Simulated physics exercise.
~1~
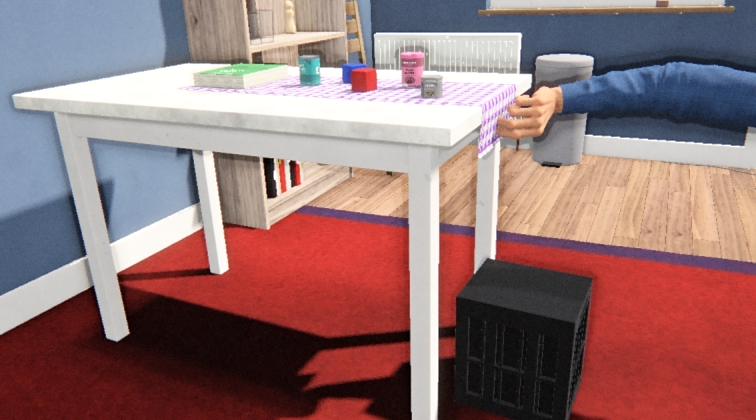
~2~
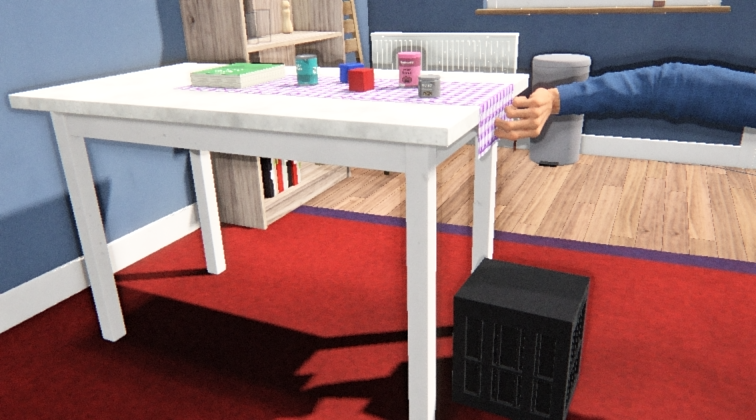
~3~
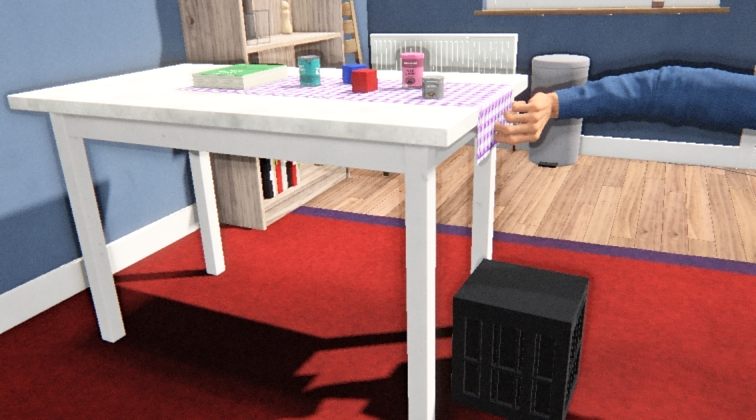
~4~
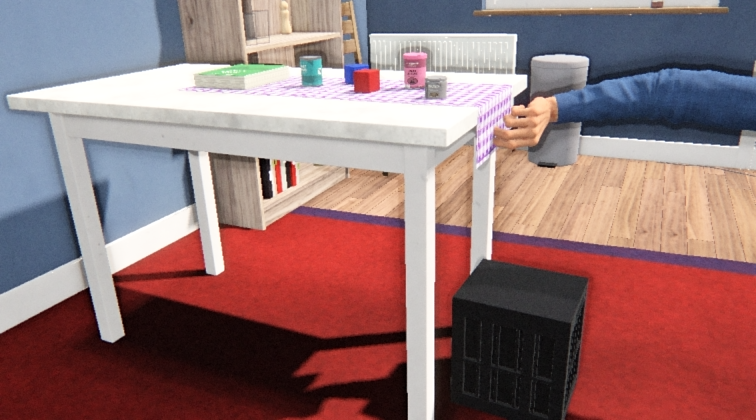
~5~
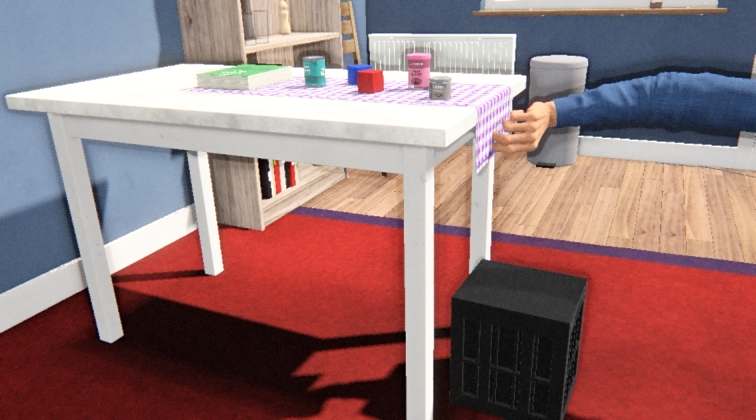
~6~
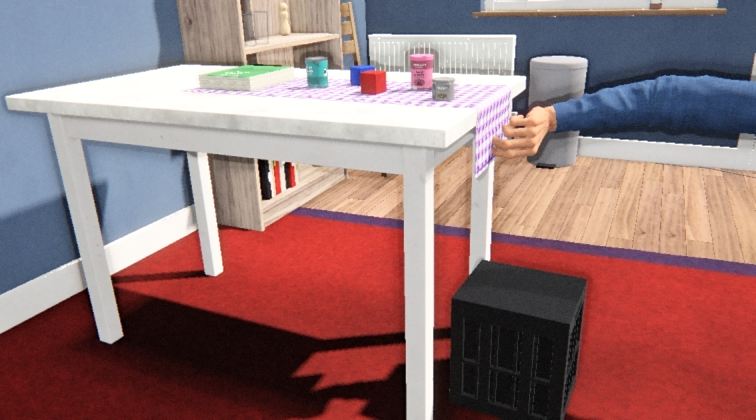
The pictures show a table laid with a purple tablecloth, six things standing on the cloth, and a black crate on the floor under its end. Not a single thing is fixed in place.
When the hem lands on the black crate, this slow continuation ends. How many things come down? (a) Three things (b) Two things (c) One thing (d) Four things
a, three things.
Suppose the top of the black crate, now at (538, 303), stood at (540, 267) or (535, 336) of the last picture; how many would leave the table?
We'd get 2 in the first case and 4 in the second.
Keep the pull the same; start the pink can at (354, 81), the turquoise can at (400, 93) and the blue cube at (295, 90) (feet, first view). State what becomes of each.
Result - pink can still up, turquoise can down, blue cube still up.
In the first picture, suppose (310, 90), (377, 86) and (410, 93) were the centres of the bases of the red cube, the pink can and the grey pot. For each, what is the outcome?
Here's the result: The red cube remains in place, the pink can leaves the top and the grey pot leaves the top.
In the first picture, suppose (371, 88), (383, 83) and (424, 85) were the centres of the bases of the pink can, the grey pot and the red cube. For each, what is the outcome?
Pink can - leaves the top. Grey pot - leaves the top. Red cube - leaves the top.
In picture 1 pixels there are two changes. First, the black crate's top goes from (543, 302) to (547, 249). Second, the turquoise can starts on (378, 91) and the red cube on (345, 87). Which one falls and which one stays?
The turquoise can survives; the red cube remains up.
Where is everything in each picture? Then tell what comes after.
The first frame shows hem (479, 158); grey pot (432, 76); pink can (412, 53); red cube (364, 70); blue cube (354, 64); turquoise can (309, 56); top of the crate (543, 302).
The second frame shows hem (478, 159); grey pot (429, 76).
The third frame shows hem (477, 164); pink can (413, 54).
The fourth frame shows hem (476, 168); red cube (367, 70); top of the crate (539, 302).
The fifth frame shows hem (477, 174); blue cube (359, 66).
The sixth frame shows hem (475, 178); grey pot (443, 78); pink can (422, 55); red cube (373, 72); blue cube (362, 66); turquoise can (316, 58).
Soon after, hem near (493, 219); grey pot gone.
After that, hem near (493, 260); grey pot and pink can gone.
And then, hem on the crate; grey pot, pink can and red cube gone.
In the end, hem on the crate; grey pot, pink can and red cube gone. The table loses three.
